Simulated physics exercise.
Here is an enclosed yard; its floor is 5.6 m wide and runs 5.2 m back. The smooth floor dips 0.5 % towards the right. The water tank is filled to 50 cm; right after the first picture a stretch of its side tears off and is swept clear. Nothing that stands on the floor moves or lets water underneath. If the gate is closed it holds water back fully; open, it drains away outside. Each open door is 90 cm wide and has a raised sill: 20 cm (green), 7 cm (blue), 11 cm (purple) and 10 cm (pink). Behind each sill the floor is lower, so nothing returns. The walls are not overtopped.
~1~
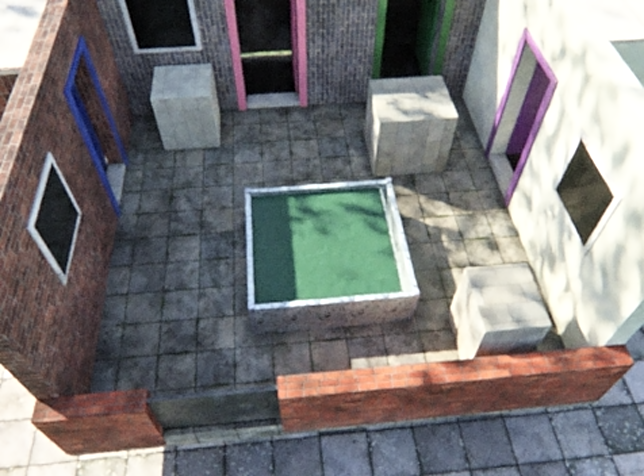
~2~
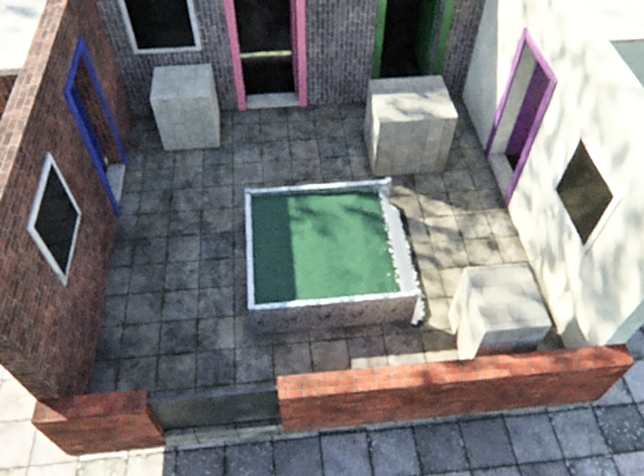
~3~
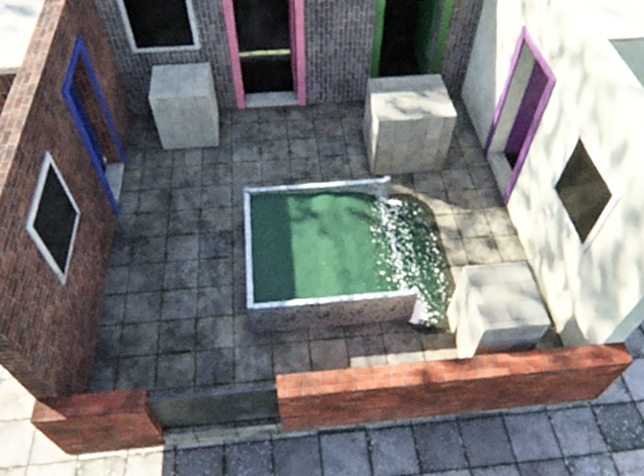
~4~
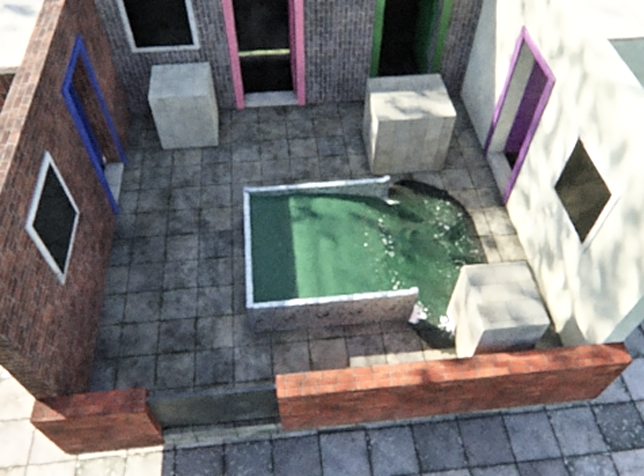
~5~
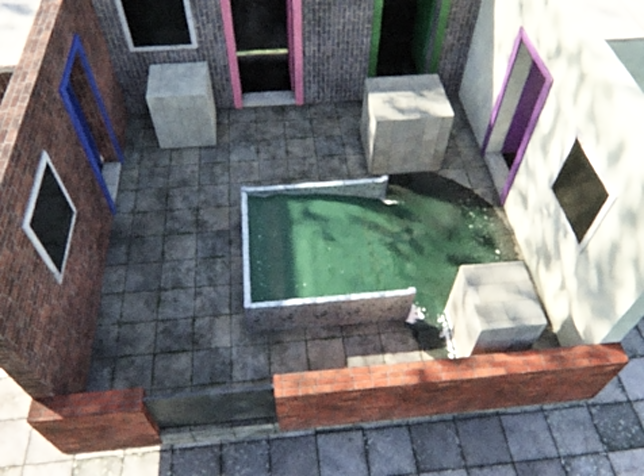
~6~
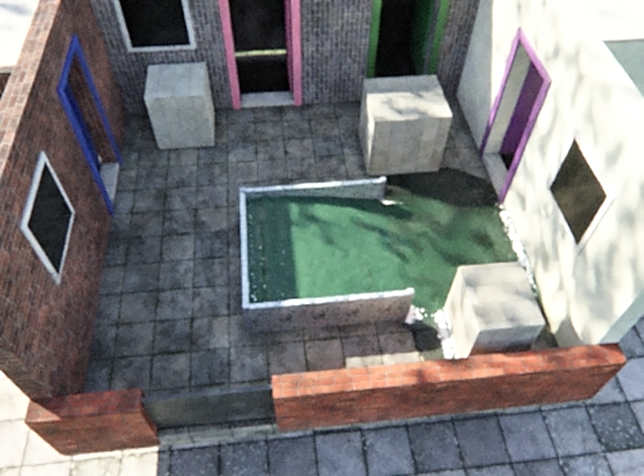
At the start, a rectangular tank of green water sits still in a paved yard among three pale blocks. Then its right side gives way and water pours out, foaming across the paving. The green sheet spreads rightward around the nearest block and reaches the white wall beside the purple-framed door.
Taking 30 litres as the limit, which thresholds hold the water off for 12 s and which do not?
The water let in: At the green door it stays under the limit; at the blue door it stays under the limit; at the purple door it exceeds the limit; at the pink door it does not reach the limit.
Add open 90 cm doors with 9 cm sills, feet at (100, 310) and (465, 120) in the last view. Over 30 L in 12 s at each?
In turn: Under, above.
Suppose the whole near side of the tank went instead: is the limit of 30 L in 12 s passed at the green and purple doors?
Then: Green not over, purple not over.
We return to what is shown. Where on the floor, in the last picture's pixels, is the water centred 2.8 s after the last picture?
At about (427, 238).
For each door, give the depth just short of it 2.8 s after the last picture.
Depths in cm: Green 15, blue 0, purple 15, pink 1.
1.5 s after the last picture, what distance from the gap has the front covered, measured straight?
Roughly 3.6 m.
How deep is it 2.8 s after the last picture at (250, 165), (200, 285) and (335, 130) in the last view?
About 0, 0 and 2 cm.
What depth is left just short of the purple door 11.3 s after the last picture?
Roughly 7.0 cm deep.
Then, 0.7 s after the last picture water covers 25 % of the floor and is deepest (36 cm) near (516, 273); green door not reached, blue door not reached, purple door 20 cm at the sill, 5 L in, pink door not reached.
Then, 1.5 s after the last picture water covers 30 % of the floor and is deepest (38 cm) near (570, 373); green door not reached, blue door not reached, purple door 21 cm at the sill, 35 L in, pink door not reached.
Then, 2.8 s after the last picture water covers 45 % of the floor and is deepest (29 cm) near (464, 114); green door 15 cm at the sill, 1 L in, blue door not reached, purple door 15 cm at the sill, 68 L in, pink door 1 cm at the sill, 0 L in.
Then, 6.3 s after the last picture water covers 90 % of the floor and is deepest (12 cm) near (110, 230); green door 9 cm at the sill, 1 L in, blue door 9 cm at the sill, 1 L in, purple door 10 cm at the sill, 81 L in, pink door 4 cm at the sill, 0 L in.
Then, 11.3 s after the last picture water covers 95 % of the floor and is deepest (9 cm) near (131, 417); green door 4 cm at the sill, 1 L in, blue door 7 cm at the sill, 10 L in, purple door 7 cm at the sill, 81 L in, pink door 6 cm at the sill, 0 L in.
